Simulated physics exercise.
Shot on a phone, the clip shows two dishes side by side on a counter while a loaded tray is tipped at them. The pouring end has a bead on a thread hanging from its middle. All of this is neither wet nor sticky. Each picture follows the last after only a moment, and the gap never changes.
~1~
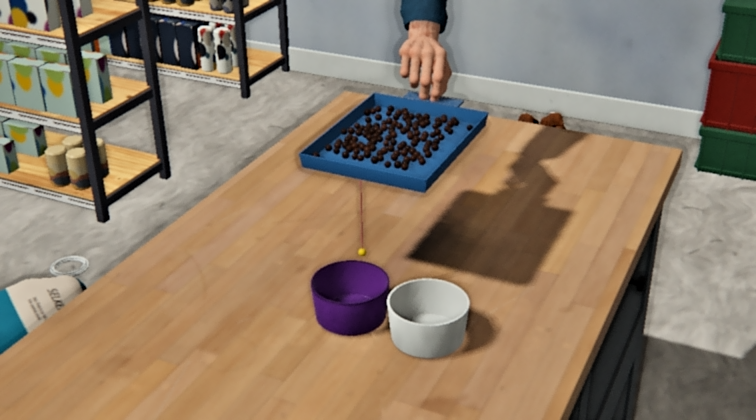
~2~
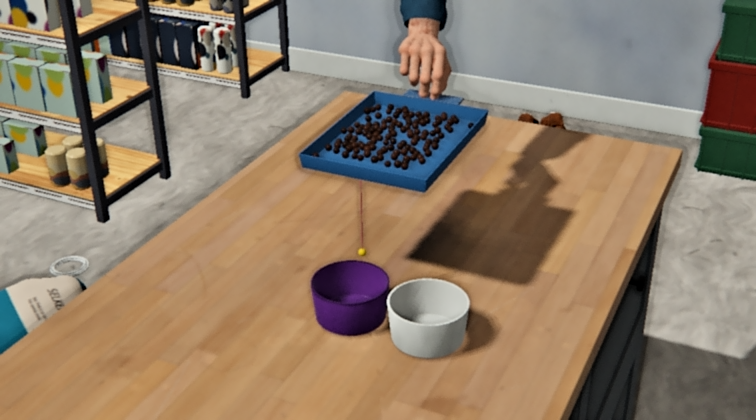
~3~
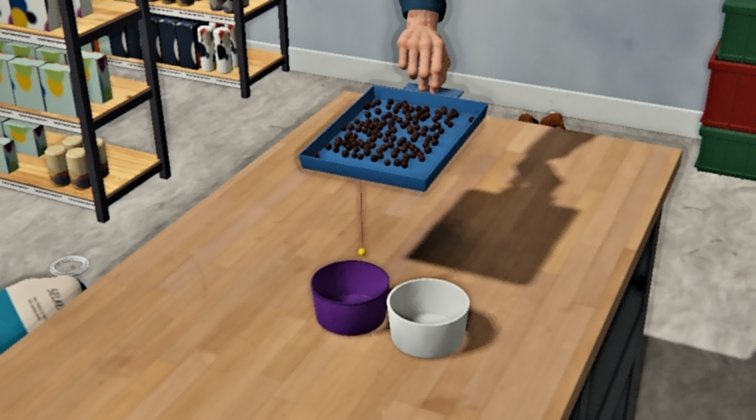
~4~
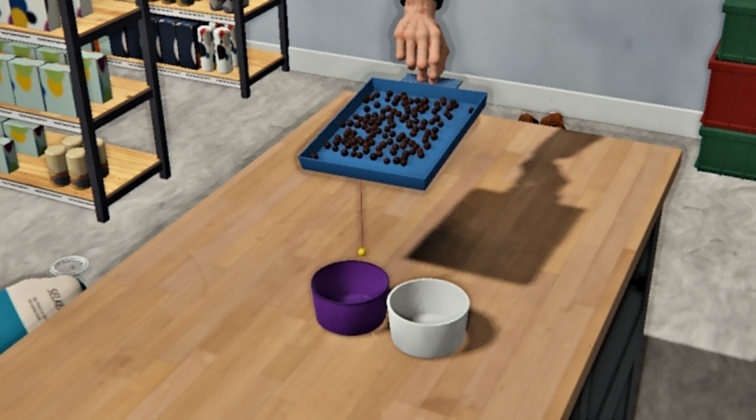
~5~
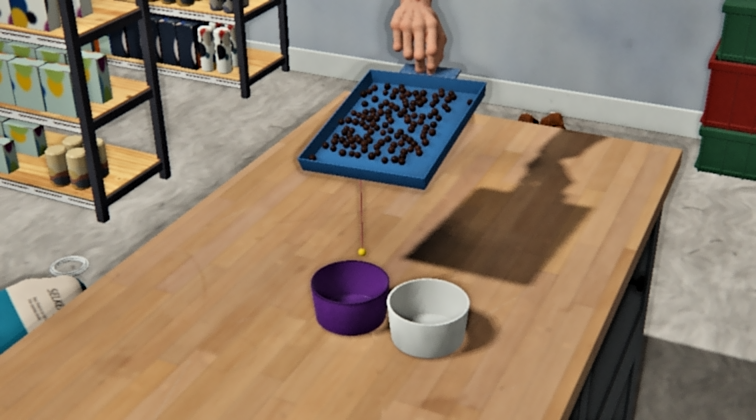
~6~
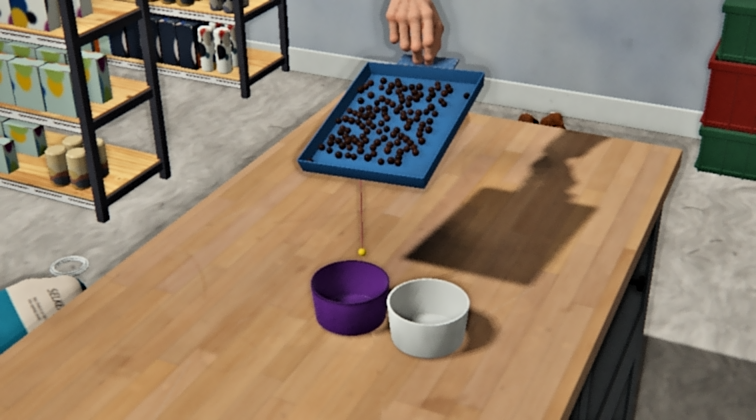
On a wooden counter in a shop-like room, a hand holds a blue tray of small dark brown balls above a purple dish and a white dish, a yellow bead hanging from its front edge. The hand gradually raises the back of the tray, steepening its slant, and the balls shift slightly leftward.
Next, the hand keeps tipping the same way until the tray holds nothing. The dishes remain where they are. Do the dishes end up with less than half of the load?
Yes, most never reaches the dishes.
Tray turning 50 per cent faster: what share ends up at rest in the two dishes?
I'd expect close to 20 per cent.
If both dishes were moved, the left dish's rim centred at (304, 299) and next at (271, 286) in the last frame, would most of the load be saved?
For the two tries in order: Not as much as half, not as much as half.
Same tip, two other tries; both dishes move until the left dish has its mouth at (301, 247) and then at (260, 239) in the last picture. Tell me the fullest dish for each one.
The left-hand one the first time, the right-hand one the second.
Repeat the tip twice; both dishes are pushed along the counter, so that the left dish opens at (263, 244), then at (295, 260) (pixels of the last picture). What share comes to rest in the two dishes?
Respectively 70 % and 90 %.
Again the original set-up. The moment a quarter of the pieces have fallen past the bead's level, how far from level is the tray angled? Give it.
Somewhere near 90°.
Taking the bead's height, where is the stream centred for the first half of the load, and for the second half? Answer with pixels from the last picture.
At about (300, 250), then at (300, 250).
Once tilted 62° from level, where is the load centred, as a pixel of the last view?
Mark it at roughly (335, 155) in the final frame.
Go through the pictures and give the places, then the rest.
In the first frame, corners of the pouring end at (302, 153) and (425, 178), level; middle of the load at (394, 135), chocolate balls; left dish at (333, 316); right dish at (412, 338); bead on its thread at (362, 252).
In the second frame, corners of the pouring end at (302, 154) and (425, 178), level; middle of the load at (394, 134).
In the third frame, corners of the pouring end at (301, 155) and (424, 178), tipped barely, lowest at the left corner; middle of the load at (394, 130).
In the fourth frame, corners of the pouring end at (301, 156) and (423, 177), tipped a little, lowest at the left corner; middle of the load at (393, 125).
In the fifth frame, corners of the pouring end at (300, 158) and (423, 177), tipped a little, lowest at the left corner; middle of the load at (391, 121).
In the sixth frame, corners of the pouring end at (300, 159) and (422, 176), tipped clearly, lowest at the left corner; middle of the load at (387, 119), nearly all on the move; left dish at (333, 316); right dish at (412, 338).
Soon after the last picture, tray tipped steeply; nearly all on the tray; a stray few outside both; a small part in the air.
A little later, tray tipped past a quarter turn; about a quarter on the tray; a small part in the left dish; about half outside both; about a quarter in the air.
Later still, tray tipped past a quarter turn; about a quarter in the left dish; most outside both.
By the end, tray tipped past a quarter turn; none in the right dish; about a quarter in the left dish; most outside both.
